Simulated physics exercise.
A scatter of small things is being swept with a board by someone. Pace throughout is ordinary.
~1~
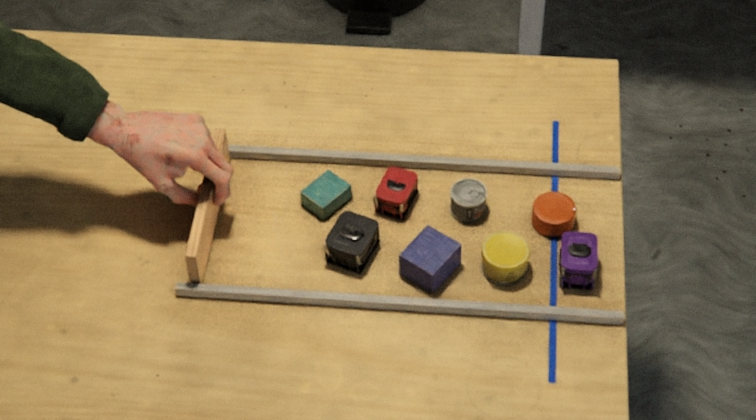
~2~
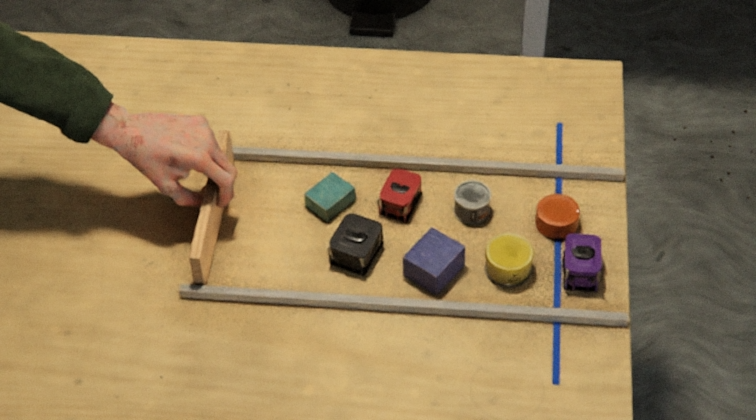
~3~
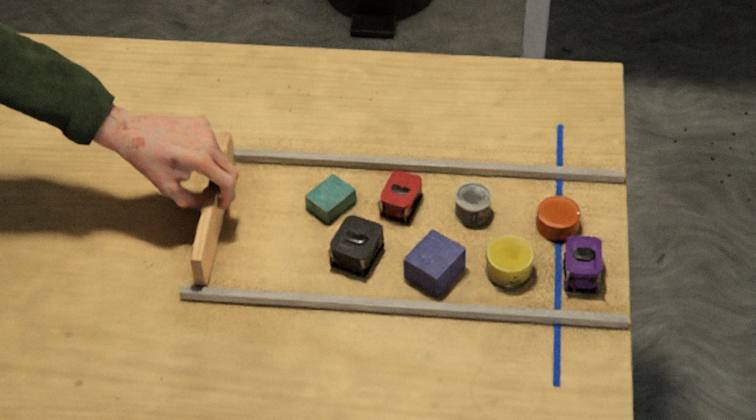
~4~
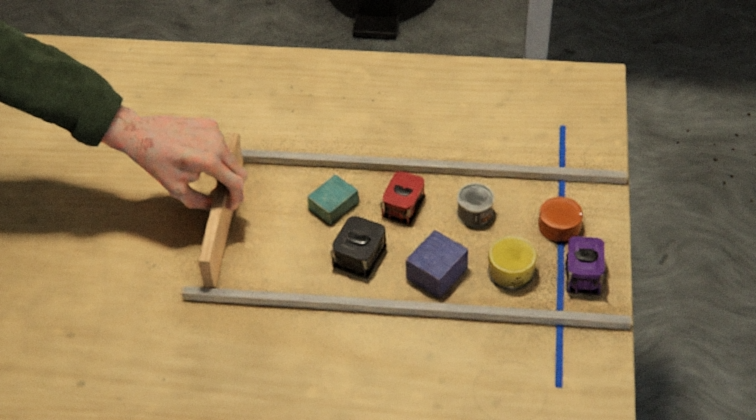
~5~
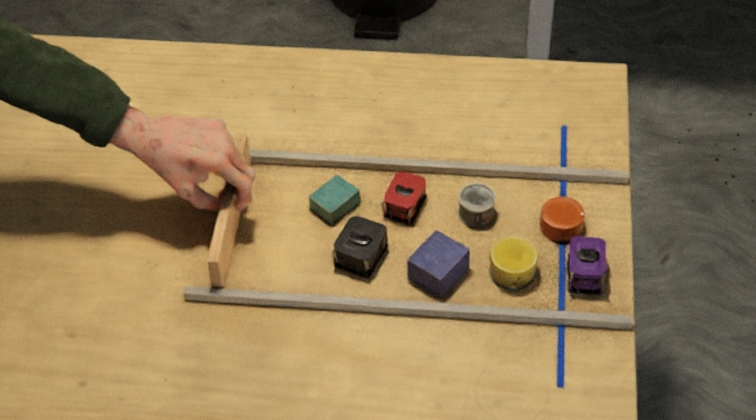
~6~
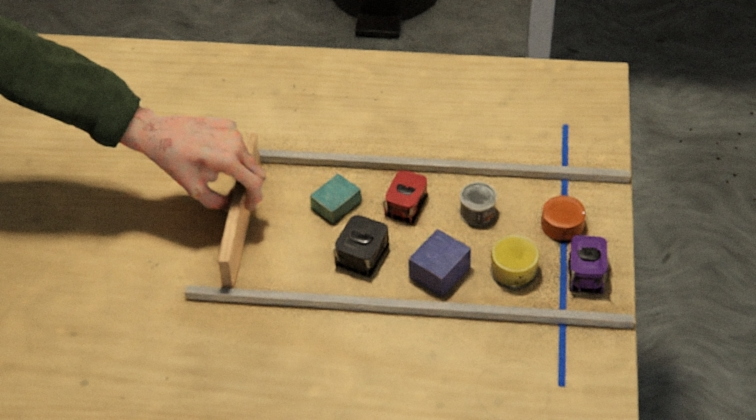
A hand in a dark green sleeve slides an upright wooden board a short way right between two rails on a table, while the small coloured blocks, cases and round containers ahead of it stay untouched, some near a blue line.
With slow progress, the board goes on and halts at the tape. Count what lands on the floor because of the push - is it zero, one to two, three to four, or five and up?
Looks like more than two but under five go over the edge.
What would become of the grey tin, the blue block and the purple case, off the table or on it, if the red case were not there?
The grey tin? It does not drop. The blue block? It does not drop. The purple case? It heads down.
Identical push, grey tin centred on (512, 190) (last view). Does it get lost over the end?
Grey tin: Gone.
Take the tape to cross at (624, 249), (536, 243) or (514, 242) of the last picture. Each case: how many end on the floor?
Tallies in the order given: 8, 3, 1.
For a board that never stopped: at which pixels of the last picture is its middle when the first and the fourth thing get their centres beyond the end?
About (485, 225), then (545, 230).
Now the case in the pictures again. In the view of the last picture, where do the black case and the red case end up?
Taking them in turn, first comes (584, 256), then (614, 211).
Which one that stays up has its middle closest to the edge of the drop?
The blue block finishes closest.
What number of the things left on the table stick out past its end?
Overhanging: 1.
A little later, none off yet; purple case at rest near (588, 264); orange lid at rest near (563, 218); yellow pot at rest near (515, 262).
Next, none off yet; purple case shifted a little near (612, 266); orange lid shifted a little near (588, 221); yellow pot shifted about its own width near (570, 264).
When it is over, the number that fall off is three or four; down, grey tin, yellow pot, orange lid and purple case.
